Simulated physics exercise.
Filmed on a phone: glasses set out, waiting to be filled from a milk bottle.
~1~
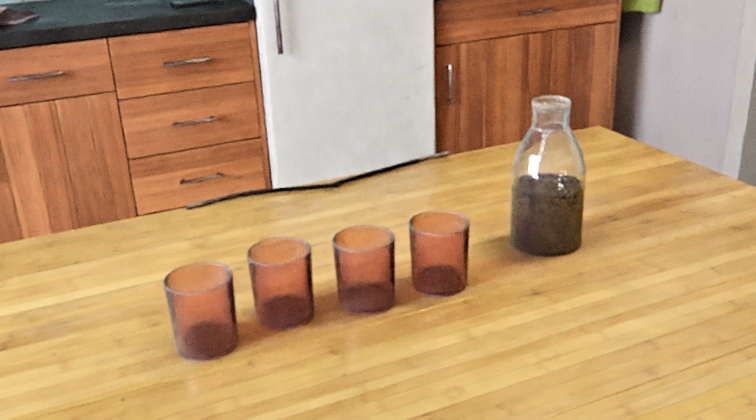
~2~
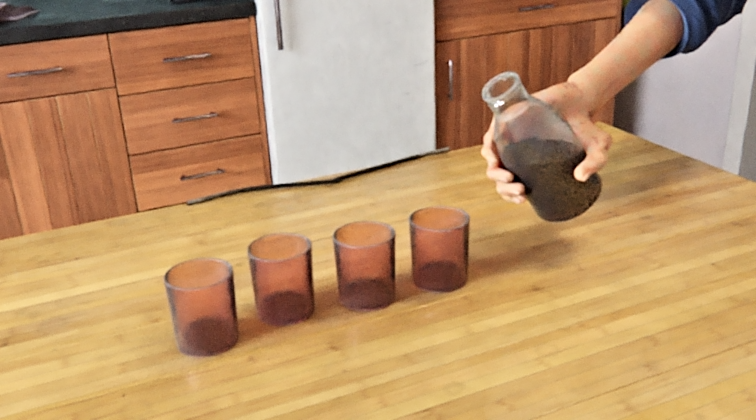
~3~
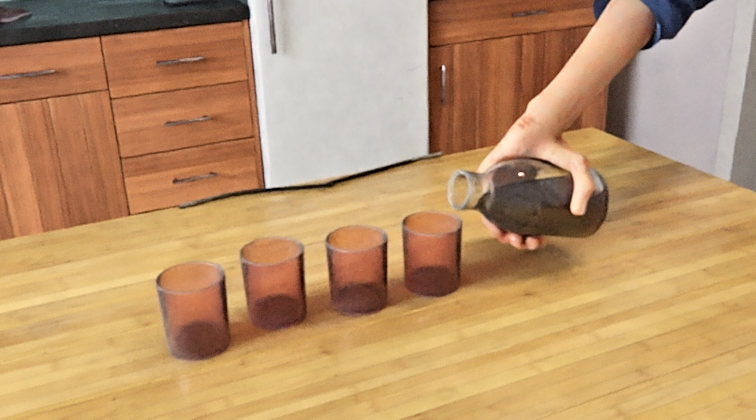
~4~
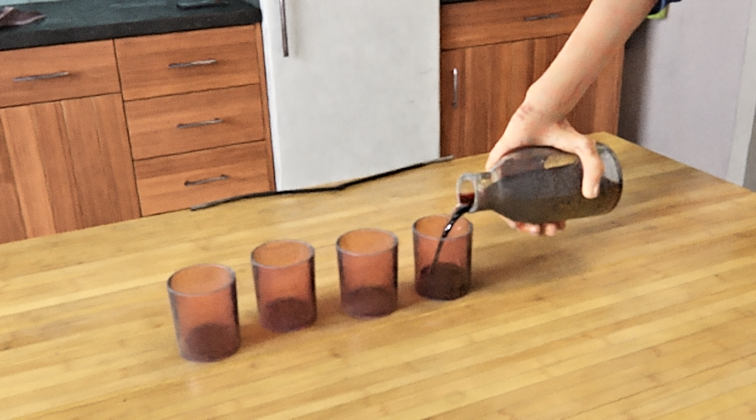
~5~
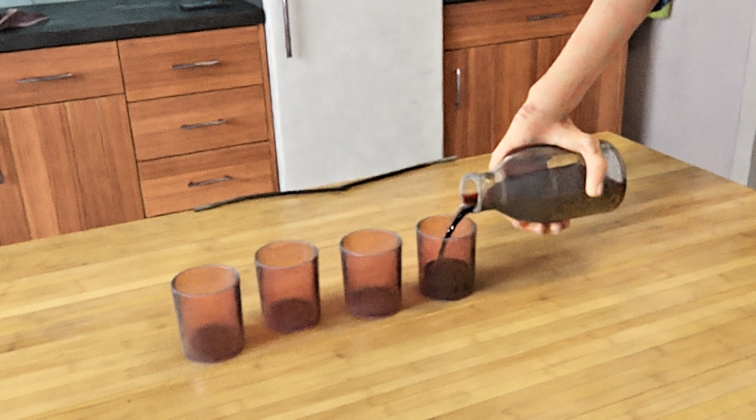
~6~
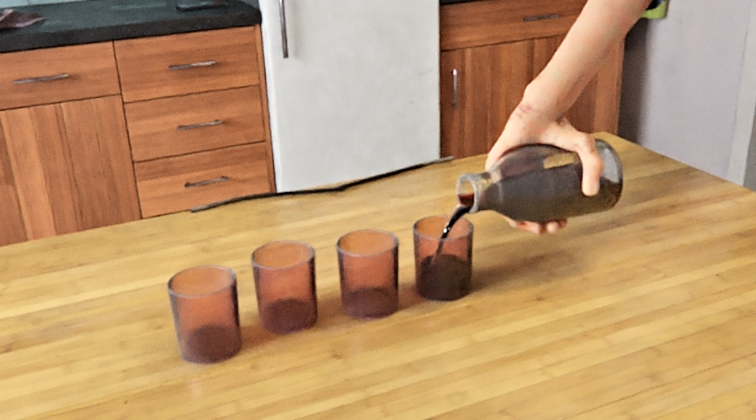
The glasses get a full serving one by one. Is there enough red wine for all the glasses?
No. The last one misses out.
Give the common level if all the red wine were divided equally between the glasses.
Some 50 in a hundred.
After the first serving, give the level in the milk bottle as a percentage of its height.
I'd put it near 20 in a hundred.
Next, the first is about two thirds full.
After that, the first is done and the milk bottle has about half of its load.
Finally, the milk bottle is empty with two filled and the next at a little of a serving.
